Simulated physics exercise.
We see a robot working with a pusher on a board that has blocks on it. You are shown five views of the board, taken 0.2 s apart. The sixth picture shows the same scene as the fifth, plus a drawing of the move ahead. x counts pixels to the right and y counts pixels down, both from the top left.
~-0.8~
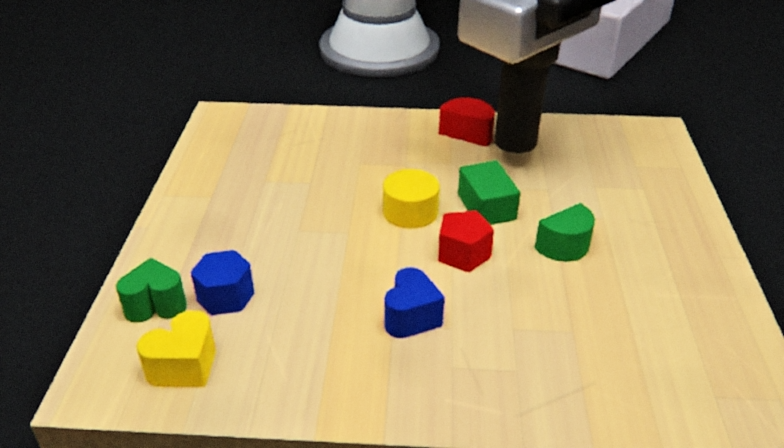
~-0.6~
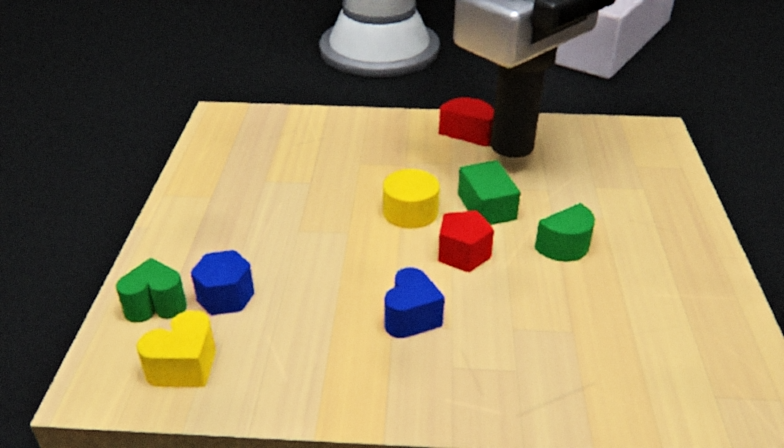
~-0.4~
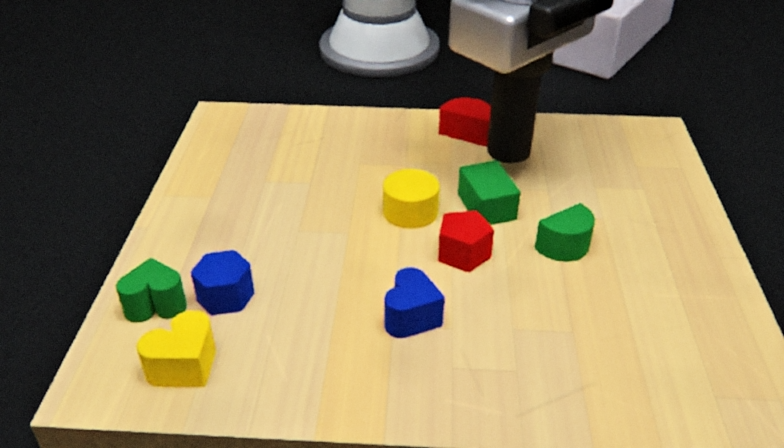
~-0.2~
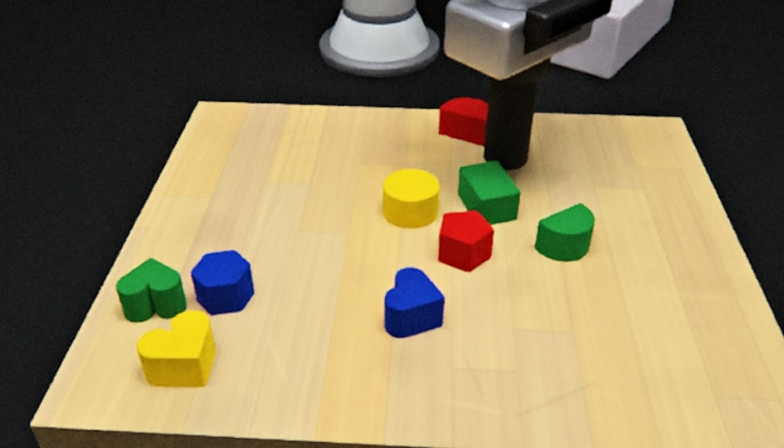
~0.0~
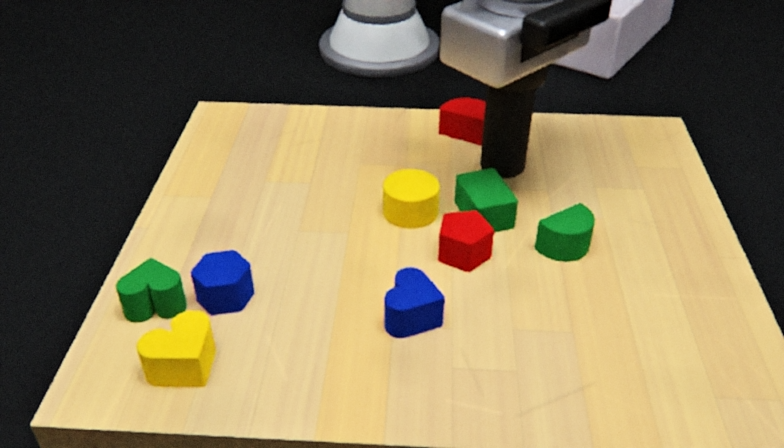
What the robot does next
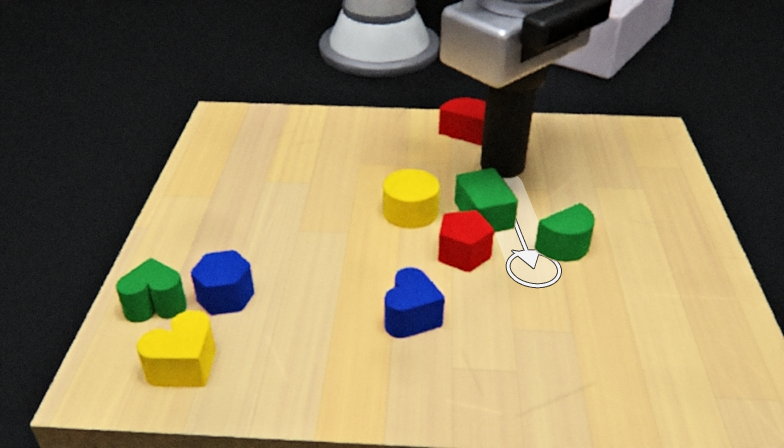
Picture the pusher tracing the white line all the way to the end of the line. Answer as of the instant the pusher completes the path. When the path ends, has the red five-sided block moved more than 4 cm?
Short answer: Yes.
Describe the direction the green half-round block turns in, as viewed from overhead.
From above, it looks like the green half-round block goes counterclockwise.
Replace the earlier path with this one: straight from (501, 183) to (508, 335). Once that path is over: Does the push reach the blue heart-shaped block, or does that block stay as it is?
The answer is that it is displaced.
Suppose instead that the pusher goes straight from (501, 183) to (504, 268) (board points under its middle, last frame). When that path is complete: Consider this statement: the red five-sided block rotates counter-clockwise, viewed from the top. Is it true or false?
False - the claim does not hold.
Path on the board, from (501, 183) directly to (534, 268).
What follows on the original path. One third of the way, pusher (512, 192); red five-sided block (449, 245), turned 25° clockwise; green oblong block (488, 213), turned 10° clockwise.
Two thirds of the way, pusher (524, 220); red five-sided block (434, 257), turned 65° clockwise; green oblong block (490, 240), turned 25° clockwise.
At the end, pusher (537, 250); blue heart-shaped block (400, 291), turned 25° anticlockwise; red five-sided block (426, 260), turned 95° clockwise; red half-round block in place; green oblong block (490, 264), turned 55° clockwise; green half-round block (578, 230), turned 60° anticlockwise.
